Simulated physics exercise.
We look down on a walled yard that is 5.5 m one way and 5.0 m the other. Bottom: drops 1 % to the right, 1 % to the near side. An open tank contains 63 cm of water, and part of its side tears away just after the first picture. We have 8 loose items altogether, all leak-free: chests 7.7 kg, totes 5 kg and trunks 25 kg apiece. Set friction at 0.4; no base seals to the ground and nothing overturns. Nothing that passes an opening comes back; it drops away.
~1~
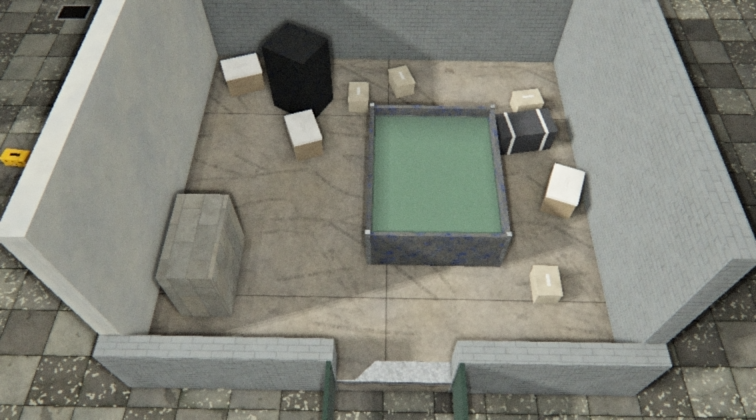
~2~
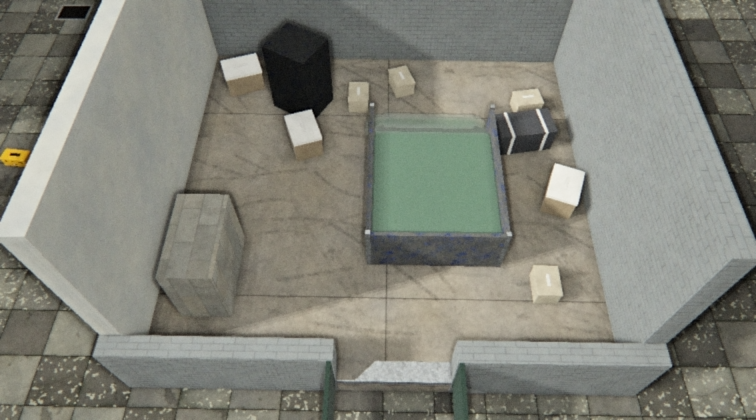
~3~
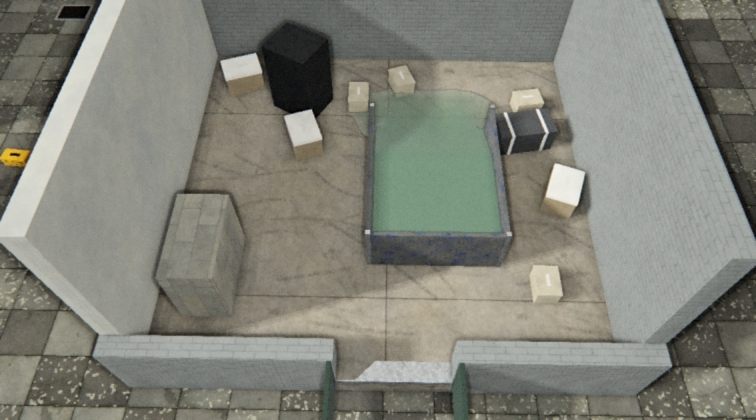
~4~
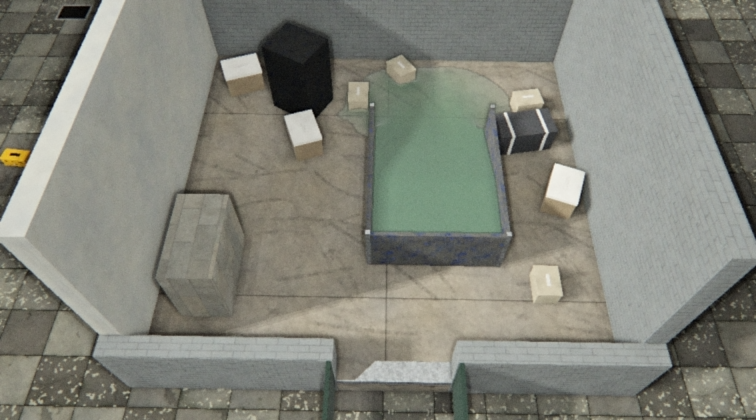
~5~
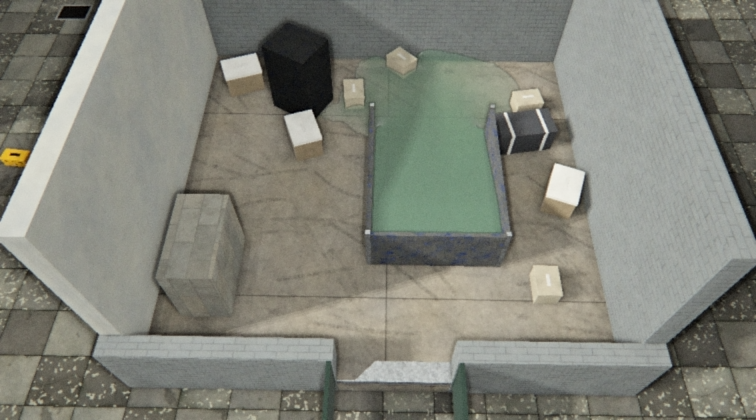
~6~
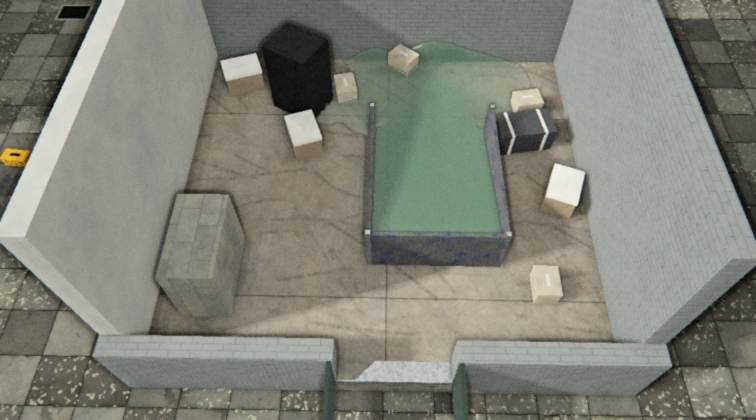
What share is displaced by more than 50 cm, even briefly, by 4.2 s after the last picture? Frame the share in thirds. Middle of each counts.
The portion is two thirds plus.
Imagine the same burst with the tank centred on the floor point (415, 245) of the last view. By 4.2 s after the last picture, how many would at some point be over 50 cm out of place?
Result: 8.
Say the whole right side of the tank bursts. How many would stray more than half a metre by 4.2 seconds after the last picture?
Result: 8.
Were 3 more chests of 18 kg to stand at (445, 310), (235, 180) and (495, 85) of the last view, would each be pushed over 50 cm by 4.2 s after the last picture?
Going through them, I'd say falls short, exceeds it and finally exceeds it.
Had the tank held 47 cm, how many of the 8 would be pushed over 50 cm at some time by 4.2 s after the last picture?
Then it comes to 8.
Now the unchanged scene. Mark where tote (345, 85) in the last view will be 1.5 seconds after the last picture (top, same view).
Look about (243, 59).
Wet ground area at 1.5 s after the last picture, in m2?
The covered patch comes to about 12.0 m2.
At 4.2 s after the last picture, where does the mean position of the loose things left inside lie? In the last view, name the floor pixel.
I'd put it around (404, 248).
Then, 0.4 s after the last picture 1 of 8 are over 50 cm from their spots; 1 afloat.
Then, 1.5 s after the last picture 1 of 8 are over 50 cm from their spots; 2 afloat.
Then, 2.8 s after the last picture 7 of 8 are over 50 cm from their spots; 4 afloat.
Then, 4.2 s after the last picture 8 of 8 are over 50 cm from their spots, and 8 have been at some point; 7 afloat.
